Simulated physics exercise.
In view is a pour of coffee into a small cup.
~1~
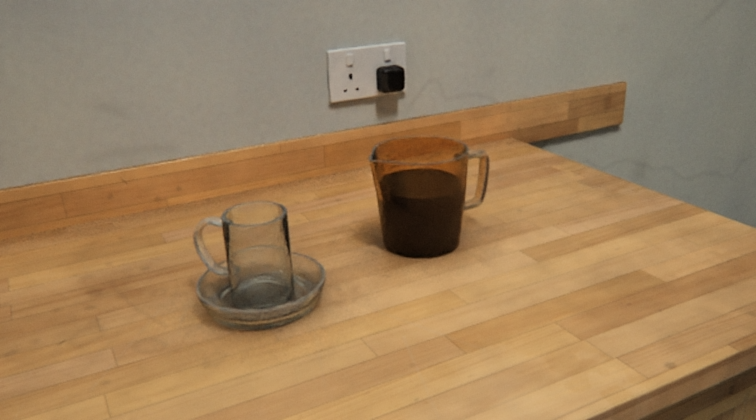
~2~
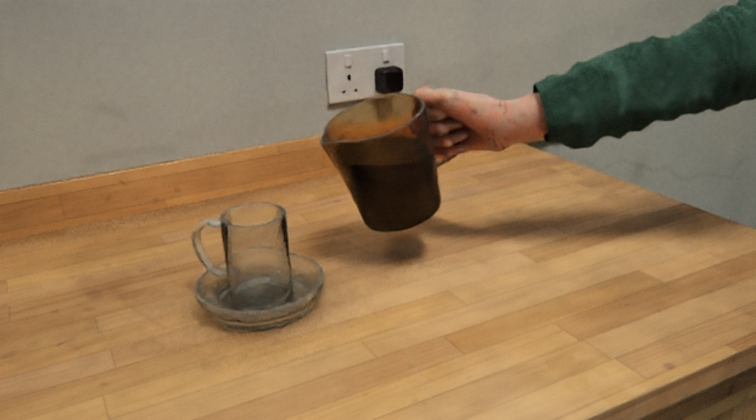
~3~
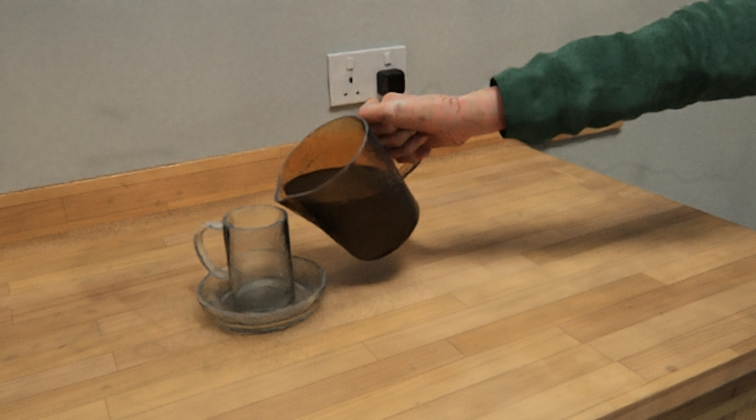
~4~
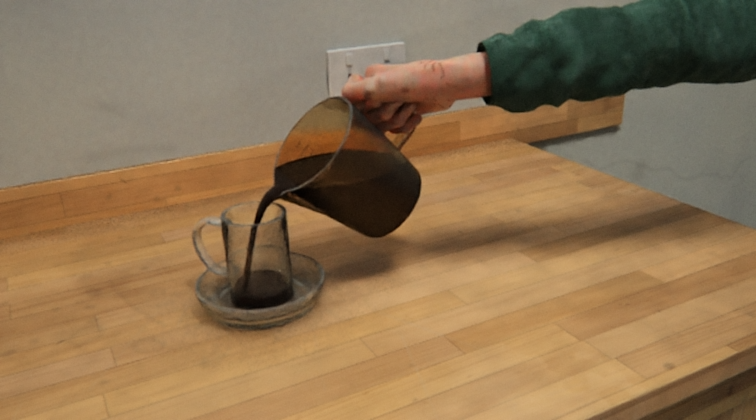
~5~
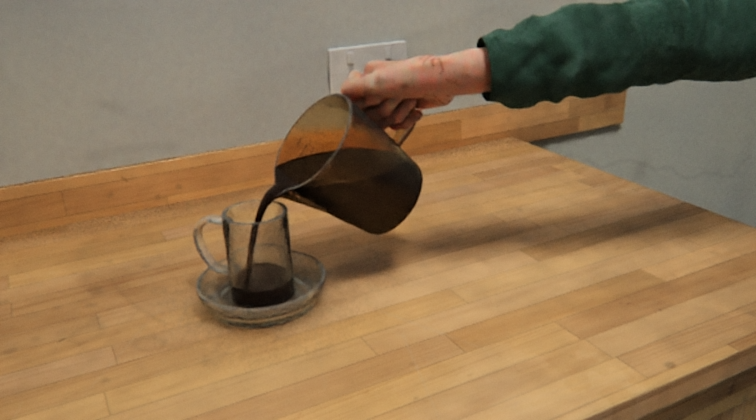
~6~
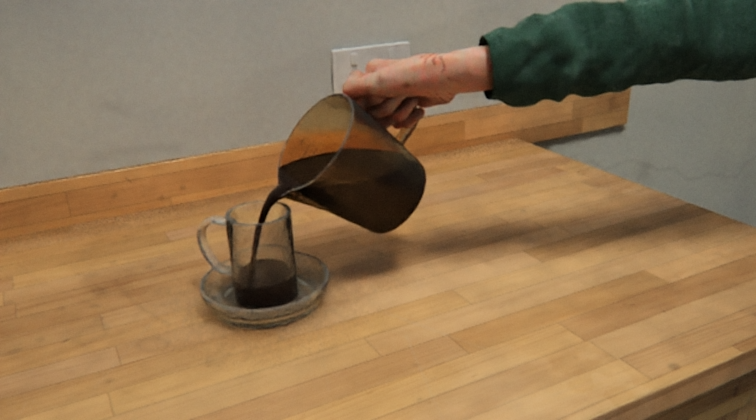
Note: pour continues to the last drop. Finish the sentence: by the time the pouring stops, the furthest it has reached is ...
The furthest it reaches is past the saucer.
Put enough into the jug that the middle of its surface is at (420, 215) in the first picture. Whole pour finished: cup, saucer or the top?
Result: No overflow.
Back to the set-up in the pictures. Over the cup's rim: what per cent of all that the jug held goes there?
About 55 in a hundred.
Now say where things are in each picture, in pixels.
In the first frame, nothing is moving yet; jug (421, 194) about two thirds full; cup (259, 253) empty; saucer (284, 311) dry.
In the second frame, the jug is picked up; jug about two thirds full, surface at (385, 152); cup (257, 254) empty.
In the third frame, the jug leans over the cup; jug (353, 191) tipped 35° with all of its load; cup (259, 257) empty.
In the fourth frame, the coffee is flowing; jug (350, 172) tipped 45° with nearly all of its load; cup nearly empty, surface at (261, 284).
In the fifth frame, the coffee is flowing; jug (351, 169) tipped 50° with nearly all of its load; cup (259, 251) nearly empty.
In the sixth frame, the coffee is flowing; jug (354, 168) tipped 50° with nearly all of its load; cup about a quarter full, surface at (265, 274); saucer (287, 310) dry.
Next, the cup is full to the brim; the saucer is wet, with room to spare.
After that, the cup is full to the brim; the saucer is full and running over.
Finally, the cup is full to the brim; the saucer is full and running over.
